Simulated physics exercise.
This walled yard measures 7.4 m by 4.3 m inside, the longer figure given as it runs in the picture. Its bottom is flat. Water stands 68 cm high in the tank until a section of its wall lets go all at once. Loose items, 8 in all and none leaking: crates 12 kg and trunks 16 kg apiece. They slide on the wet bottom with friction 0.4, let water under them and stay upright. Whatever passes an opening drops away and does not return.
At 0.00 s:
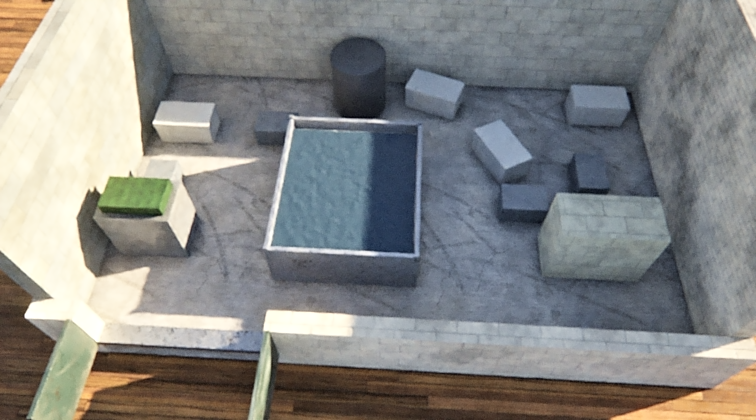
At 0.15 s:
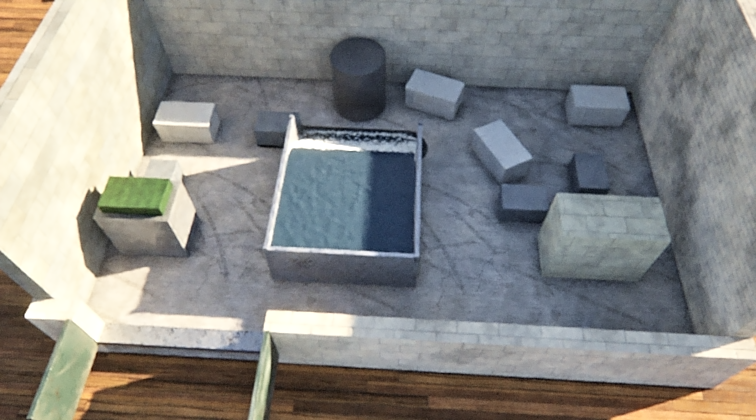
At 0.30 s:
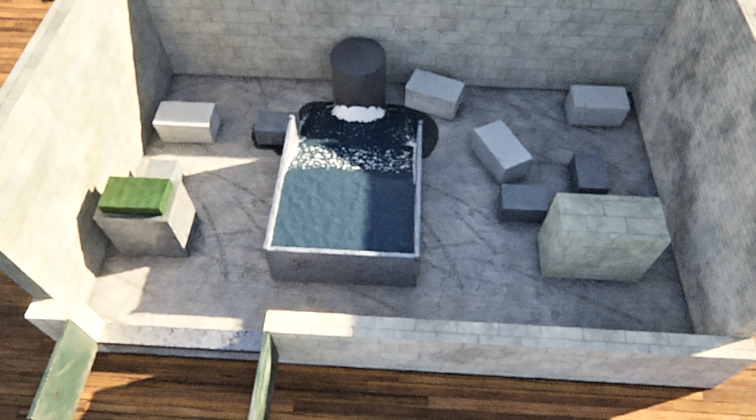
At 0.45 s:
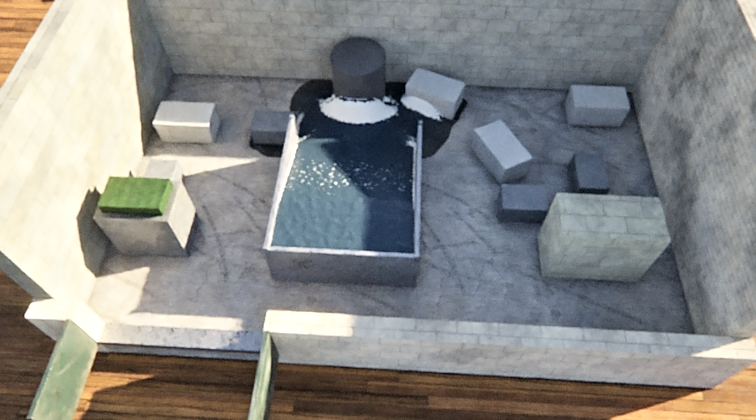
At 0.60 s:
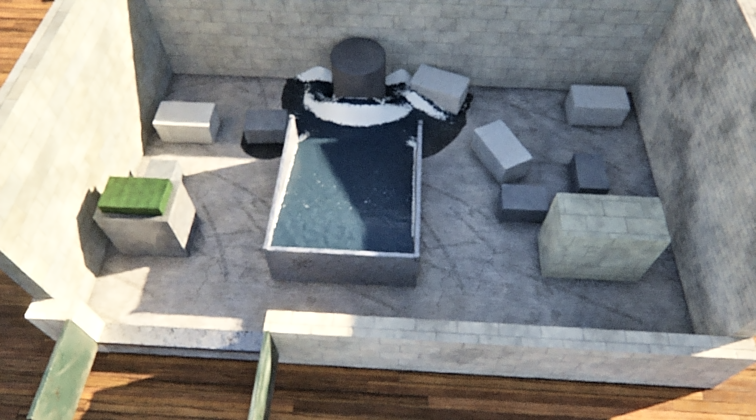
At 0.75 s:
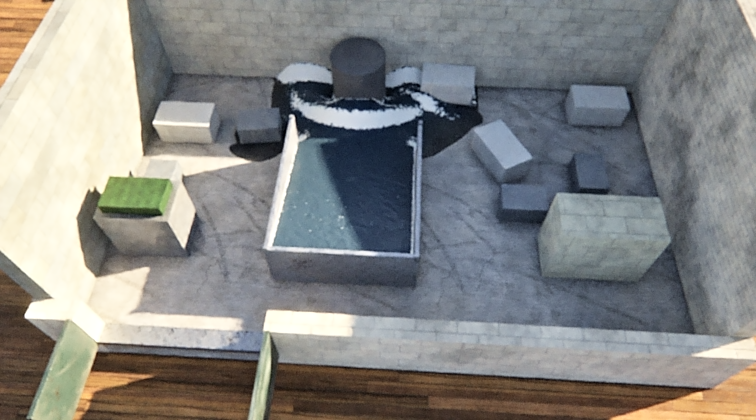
The clip opens on a walled yard with a full tank of water amid scattered blocks and a dark cylinder. The tank's far side drops open and water pours out, foaming against the cylinder and spreading both ways, then nudges a pale block rightward and a small dark one slightly left.
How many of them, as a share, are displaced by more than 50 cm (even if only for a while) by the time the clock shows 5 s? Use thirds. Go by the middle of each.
It is at least two thirds.
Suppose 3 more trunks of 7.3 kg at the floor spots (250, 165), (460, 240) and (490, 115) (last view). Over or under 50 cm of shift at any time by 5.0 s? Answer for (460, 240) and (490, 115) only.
In turn: Under, past it.
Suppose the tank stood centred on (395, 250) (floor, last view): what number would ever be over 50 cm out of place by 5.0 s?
In that case 7 of them.
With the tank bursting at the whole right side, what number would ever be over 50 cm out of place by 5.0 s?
Then 5.
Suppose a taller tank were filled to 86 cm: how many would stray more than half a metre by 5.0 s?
Then 7.
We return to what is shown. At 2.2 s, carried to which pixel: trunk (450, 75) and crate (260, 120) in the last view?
Around (579, 130) and (231, 129).
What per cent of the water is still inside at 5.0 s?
Some 98 per cent remains.
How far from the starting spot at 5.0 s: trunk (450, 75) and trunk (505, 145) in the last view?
In turn: 250 cm, 0 cm.
After 1.1 s 1 of 8 are over 50 cm from their spots; 0 afloat.
After 2.2 s 2 of 8 are over 50 cm from their spots; 1 afloat.
After 3.5 s 6 of 8 are over 50 cm from their spots; 2 afloat.
After 5.0 s 5 of 8 are over 50 cm from their spots, and 6 have been at some point; 6 afloat.
